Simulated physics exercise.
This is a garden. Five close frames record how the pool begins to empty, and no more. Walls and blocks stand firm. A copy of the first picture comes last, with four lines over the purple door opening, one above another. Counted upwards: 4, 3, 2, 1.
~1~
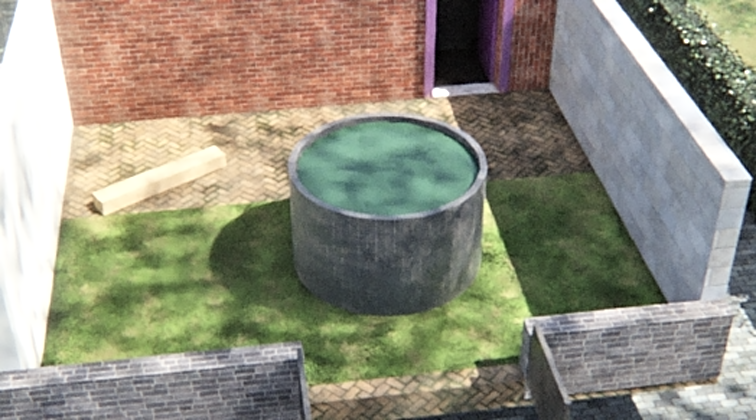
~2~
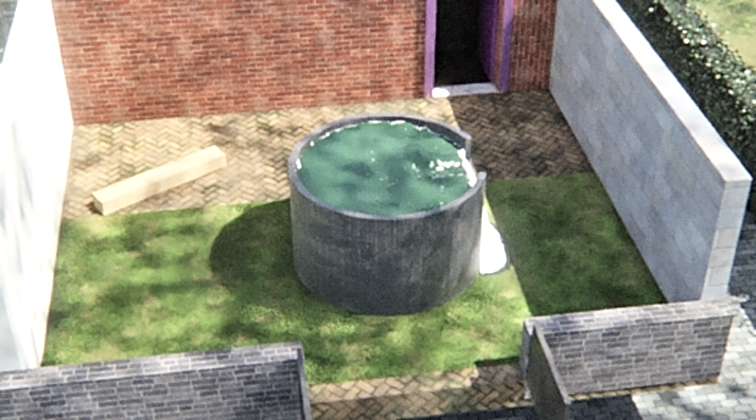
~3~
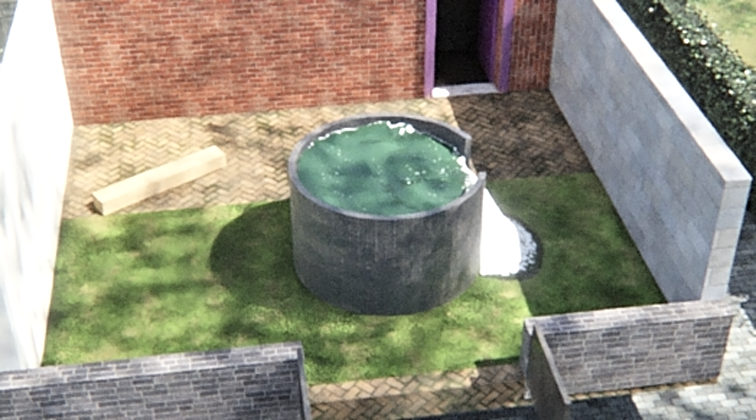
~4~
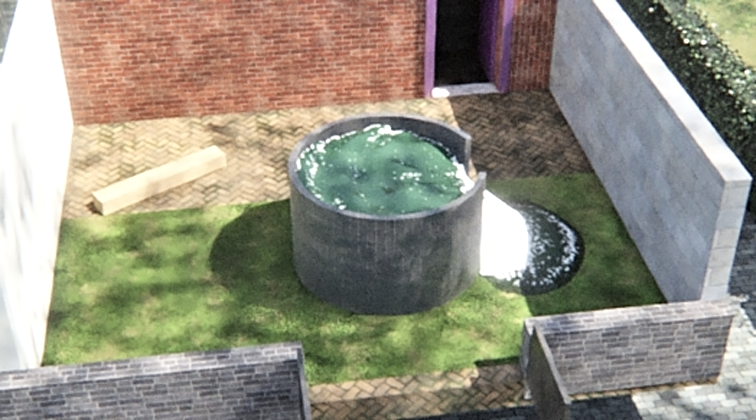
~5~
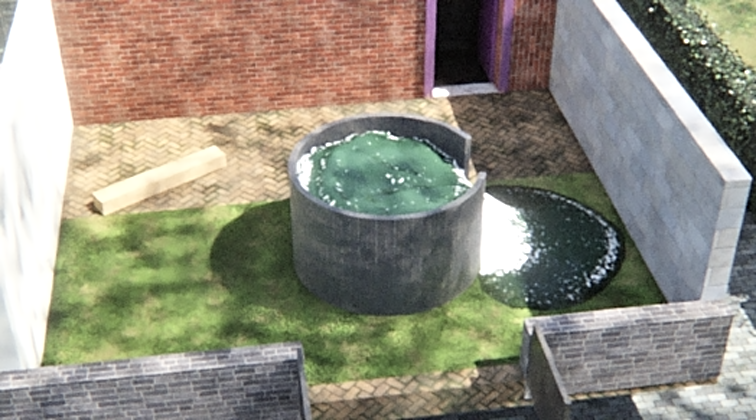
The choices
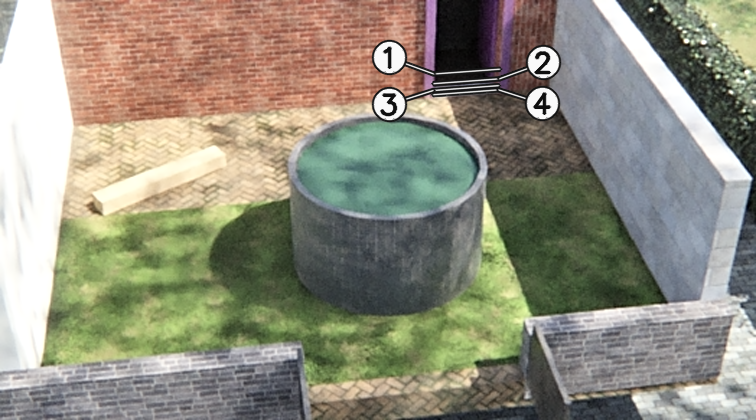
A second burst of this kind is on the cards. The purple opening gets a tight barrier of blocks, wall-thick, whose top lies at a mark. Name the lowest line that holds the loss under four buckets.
Line 2.
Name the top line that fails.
Line 3.
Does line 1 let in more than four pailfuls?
No, that is safe.
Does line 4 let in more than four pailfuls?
Yes, that goes wrong.
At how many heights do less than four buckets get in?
Two.
On the marked copy, 1 at (467, 71); 2 at (466, 81); 3 at (466, 88); 4 at (465, 92); from the bottom up 4, 3, 2, 1.
Choosing 1, nothing gets over.
Choosing 2, a splash gets over, under a bucket.
Choosing 3, about 9 bucketfuls get in.
Choosing 4, dozens of bucketfuls pour in.
